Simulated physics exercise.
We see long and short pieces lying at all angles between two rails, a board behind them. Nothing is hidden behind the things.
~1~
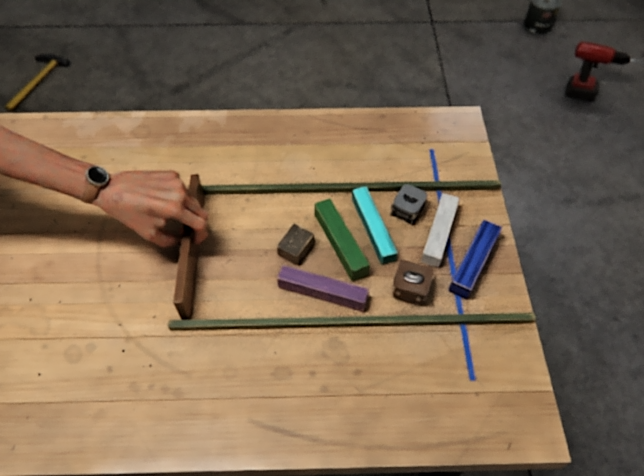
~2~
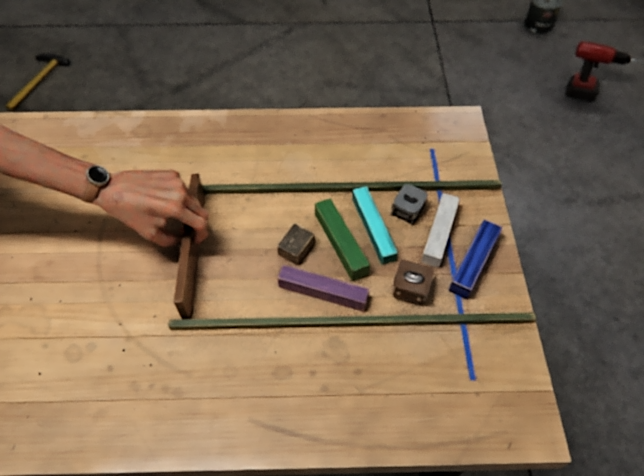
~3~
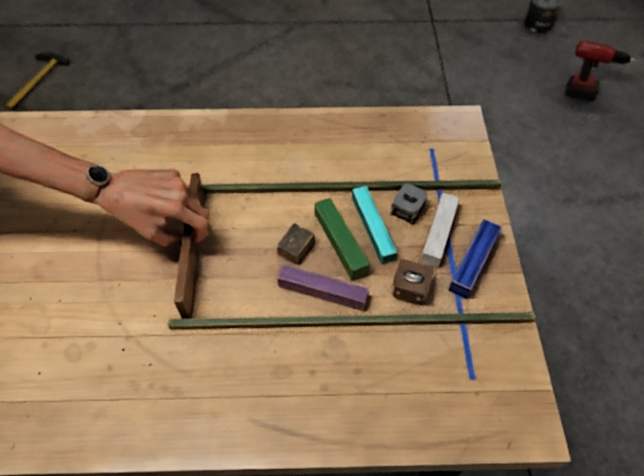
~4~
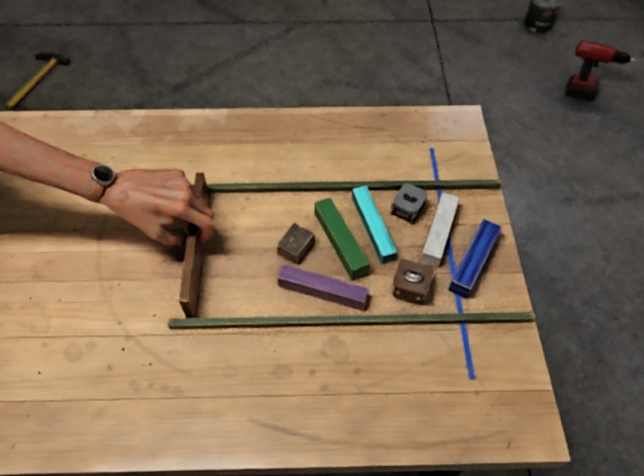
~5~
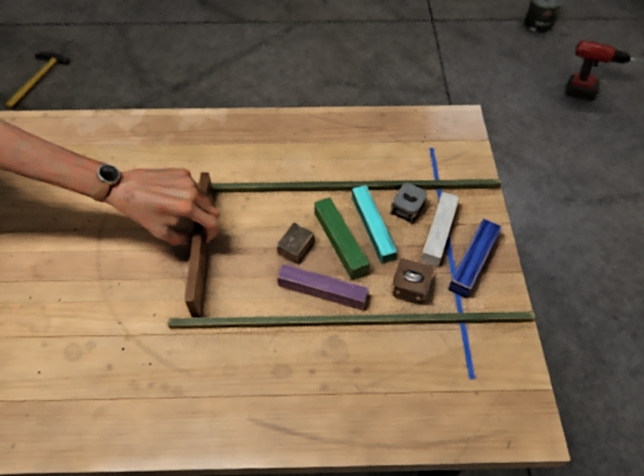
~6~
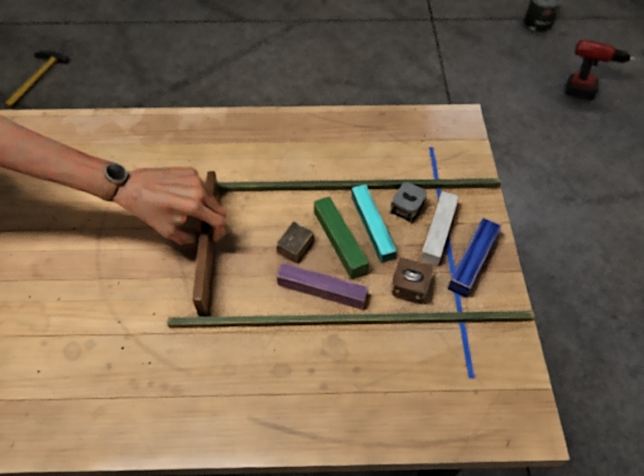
A hand slowly sliding a wooden board slightly right between two rails, toward coloured bars and small blocks lying still.
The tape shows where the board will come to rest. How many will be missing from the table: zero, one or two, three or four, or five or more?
As it turns out, the number that fall off is three or four.
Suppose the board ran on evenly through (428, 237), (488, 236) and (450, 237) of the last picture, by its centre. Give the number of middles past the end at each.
The counts: 1, 7 and 3.
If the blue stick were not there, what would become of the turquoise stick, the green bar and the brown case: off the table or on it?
The turquoise stick is kept, the green bar does not fall, the brown case is kept.
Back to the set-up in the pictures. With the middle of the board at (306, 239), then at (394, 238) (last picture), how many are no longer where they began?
3 and 8.
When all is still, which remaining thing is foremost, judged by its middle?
Foremost is the brown case.
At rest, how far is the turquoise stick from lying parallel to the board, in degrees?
Near 0 degrees.
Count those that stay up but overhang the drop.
The number is 2.
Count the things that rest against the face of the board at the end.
That makes 2.
A little later, none off yet; blue stick at rest near (475, 256); white bar at rest near (440, 228); grey case at rest near (409, 203).
Next, none off yet; blue stick moving near (478, 257); white bar shifted a little near (459, 228); grey case shifted about its own width near (443, 196).
When it is over, the number that fall off is three or four; down, grey case, white bar and blue stick.
